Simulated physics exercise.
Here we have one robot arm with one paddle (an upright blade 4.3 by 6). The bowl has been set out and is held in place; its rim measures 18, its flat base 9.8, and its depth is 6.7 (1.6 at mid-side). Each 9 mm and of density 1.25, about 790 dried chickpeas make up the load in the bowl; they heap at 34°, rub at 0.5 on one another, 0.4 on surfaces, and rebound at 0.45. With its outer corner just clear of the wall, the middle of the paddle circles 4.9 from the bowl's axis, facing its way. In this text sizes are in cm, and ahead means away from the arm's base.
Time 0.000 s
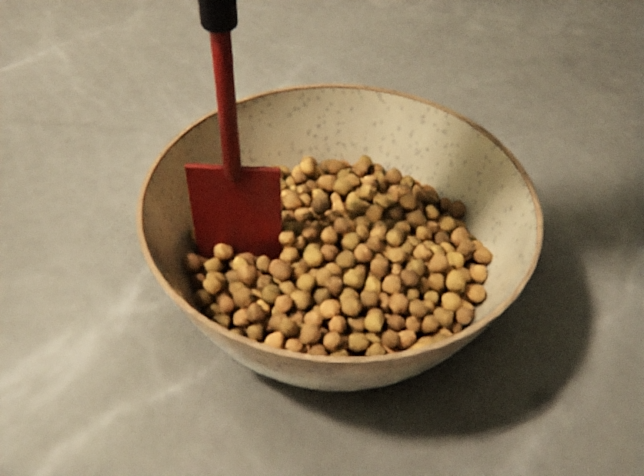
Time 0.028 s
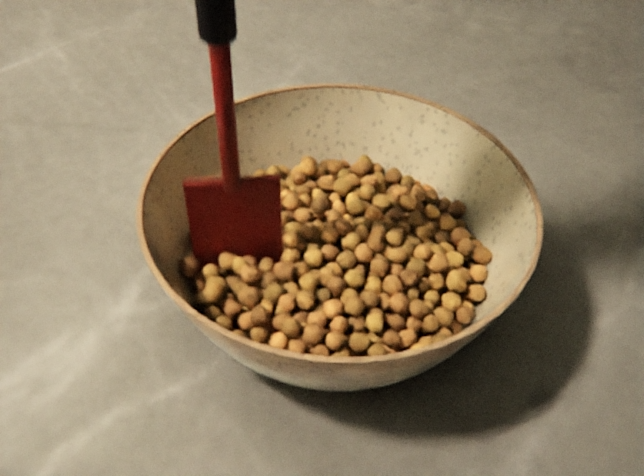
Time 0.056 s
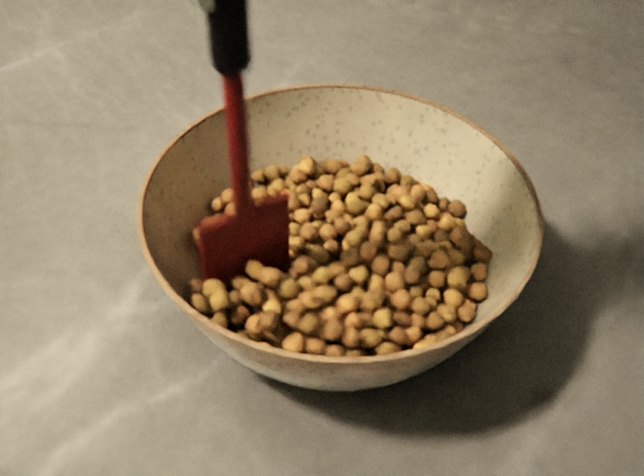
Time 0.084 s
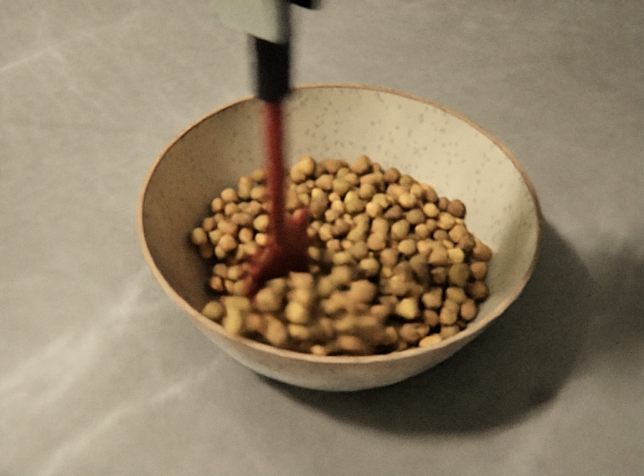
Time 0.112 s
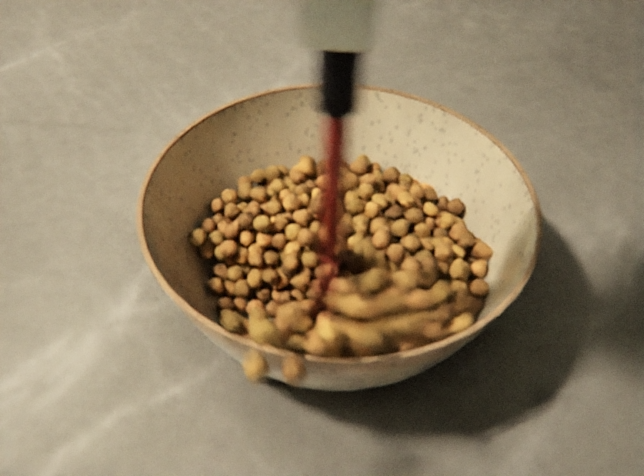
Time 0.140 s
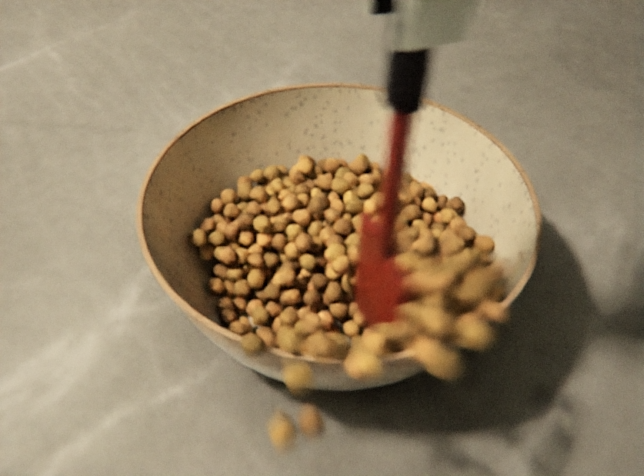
A robot arm swept a red paddle through a speckled bowl of dried chickpeas, from the left around the near side toward the right, pushing up a heap and knocking a few over the rim.
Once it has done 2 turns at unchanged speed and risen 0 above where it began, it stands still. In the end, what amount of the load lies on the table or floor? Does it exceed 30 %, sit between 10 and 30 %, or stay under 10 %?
It exceeds 30 %.
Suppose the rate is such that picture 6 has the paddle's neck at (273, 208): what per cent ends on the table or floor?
Close to 20 in a hundred.
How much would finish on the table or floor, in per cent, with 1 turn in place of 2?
Estimate: Near 30 %.
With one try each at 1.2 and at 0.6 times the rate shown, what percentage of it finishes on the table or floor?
It would be some 50 and 25 percent respectively.
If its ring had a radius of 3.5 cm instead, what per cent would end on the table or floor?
Around 30 in a hundred.
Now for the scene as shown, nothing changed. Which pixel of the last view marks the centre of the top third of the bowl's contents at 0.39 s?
I'd point to somewhere close to (211, 227).
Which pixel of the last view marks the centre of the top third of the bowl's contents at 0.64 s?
(405, 174).
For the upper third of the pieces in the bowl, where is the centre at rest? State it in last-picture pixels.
Roughly at pixel (292, 289).
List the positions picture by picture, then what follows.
The first frame shows paddle neck at (230, 140), 0° round; upper third of the load around (343, 250), from x 190 to 480, top at y 165; 794 in the bowl.
The second frame shows paddle neck at (229, 152), 9° round; upper third of the load around (341, 253), from x 190 to 480, top at y 165.
The third frame shows paddle neck at (241, 183), 34° round; upper third of the load around (339, 266), from x 195 to 480, top at y 165.
The fourth frame shows paddle neck at (278, 211), 60° round; upper third of the load around (348, 276), from x 195 to 480, top at y 160.
The fifth frame shows paddle neck at (332, 225), 86° round; upper third of the load around (374, 285), from x 195 to 480, top at y 160; 791 in the bowl, 3 in flight or on the tool.
The sixth frame shows paddle neck at (389, 220), 112° round; upper third of the load around (413, 271), from x 195 to 500, top at y 160; 780 in the bowl, 14 in flight or on the tool.
After 0.39 s, 348° round, highest piece 10 above the table; 602 in the bowl, 99 on the table or floor, 93 in flight or on the tool.
After 0.64 s, 223° round, highest piece 11 above the table; 482 in the bowl, 263 on the table or floor, 49 in flight or on the tool.
After 0.97 s, 0° round, highest piece 5 above the table; 438 in the bowl, 354 on the table or floor, 2 in flight or on the tool.
After 1.67 s, 0° round, highest piece 5 above the table; 438 in the bowl, 356 on the table or floor.
At rest, 438 in the bowl, 356 on the table or floor. That is 45 % on the table or floor.
